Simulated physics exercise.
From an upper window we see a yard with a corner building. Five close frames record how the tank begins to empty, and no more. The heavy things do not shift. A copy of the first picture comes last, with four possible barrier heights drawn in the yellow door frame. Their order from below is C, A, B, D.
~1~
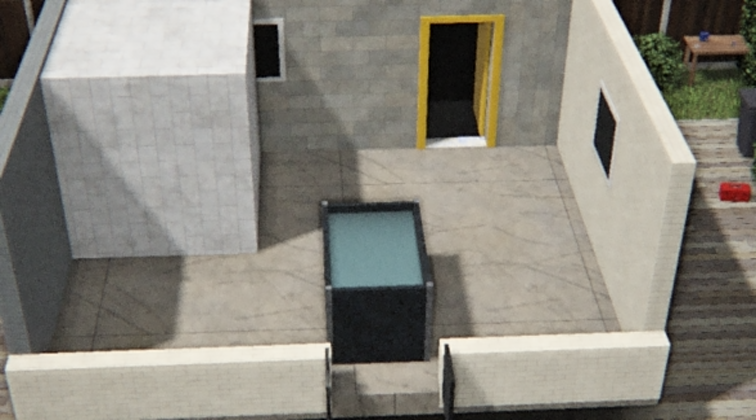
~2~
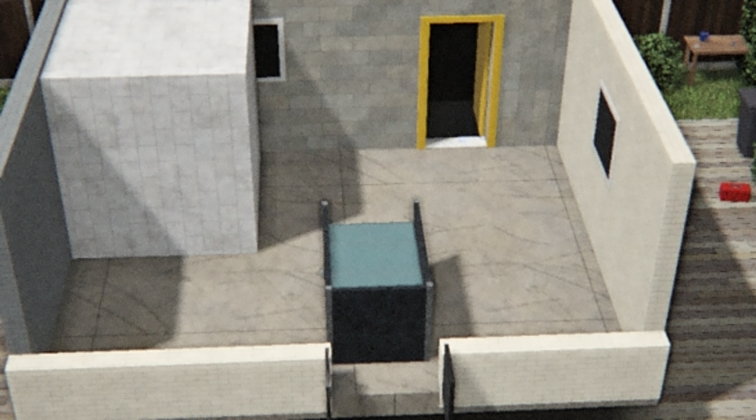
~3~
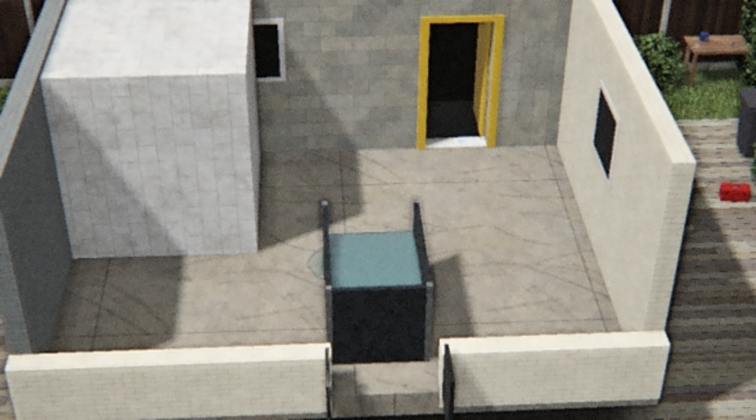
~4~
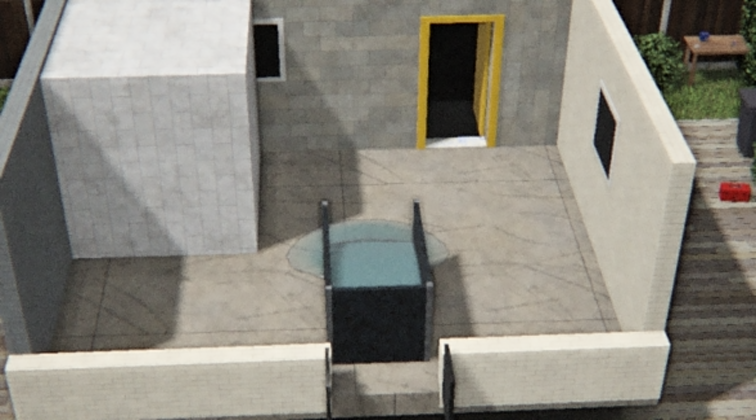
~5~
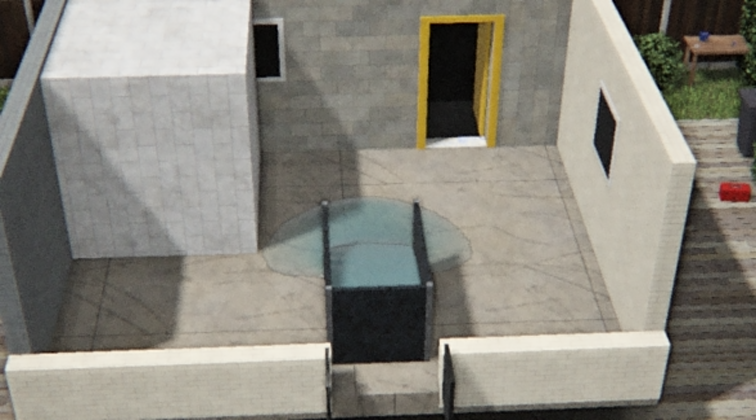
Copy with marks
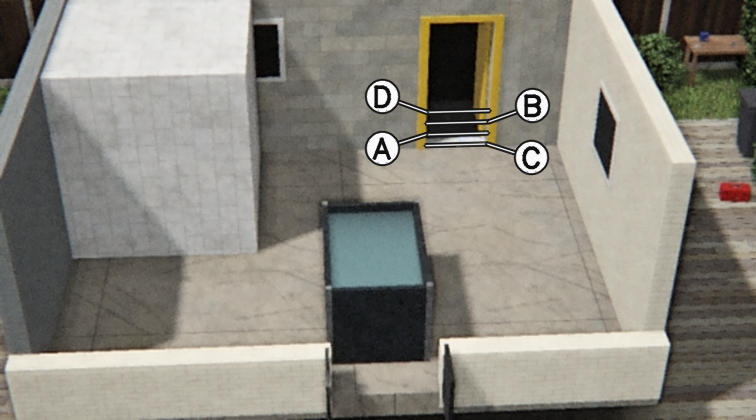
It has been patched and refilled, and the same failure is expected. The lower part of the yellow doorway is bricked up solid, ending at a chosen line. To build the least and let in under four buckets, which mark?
Go for A.
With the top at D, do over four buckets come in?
No, not at all.
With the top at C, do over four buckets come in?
Yes, that goes wrong.
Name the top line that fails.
That is line C.
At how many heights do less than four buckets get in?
Three.
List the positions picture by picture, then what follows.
In the first picture, water in the tank at rest, its middle at (375, 249); foot of the yellow doorway at (456, 147); open gate at (385, 338).
In the second picture, water covers 1 % of the ground, its front hidden from here.
In the third picture, water covers 3 % of the ground, its front hidden from here.
In the fourth picture, 7 % of the ground under water, visible out to (297, 250).
In the fifth picture, 13 % of the ground under water, visible out to (385, 200).
In white, A at (457, 133); B at (457, 122); C at (456, 144); D at (458, 111); from the bottom up C, A, B, D.
With A, a bucket or two gets in.
With B, nothing gets over.
With C, some 20 bucketfuls get in.
With D, nothing gets over.
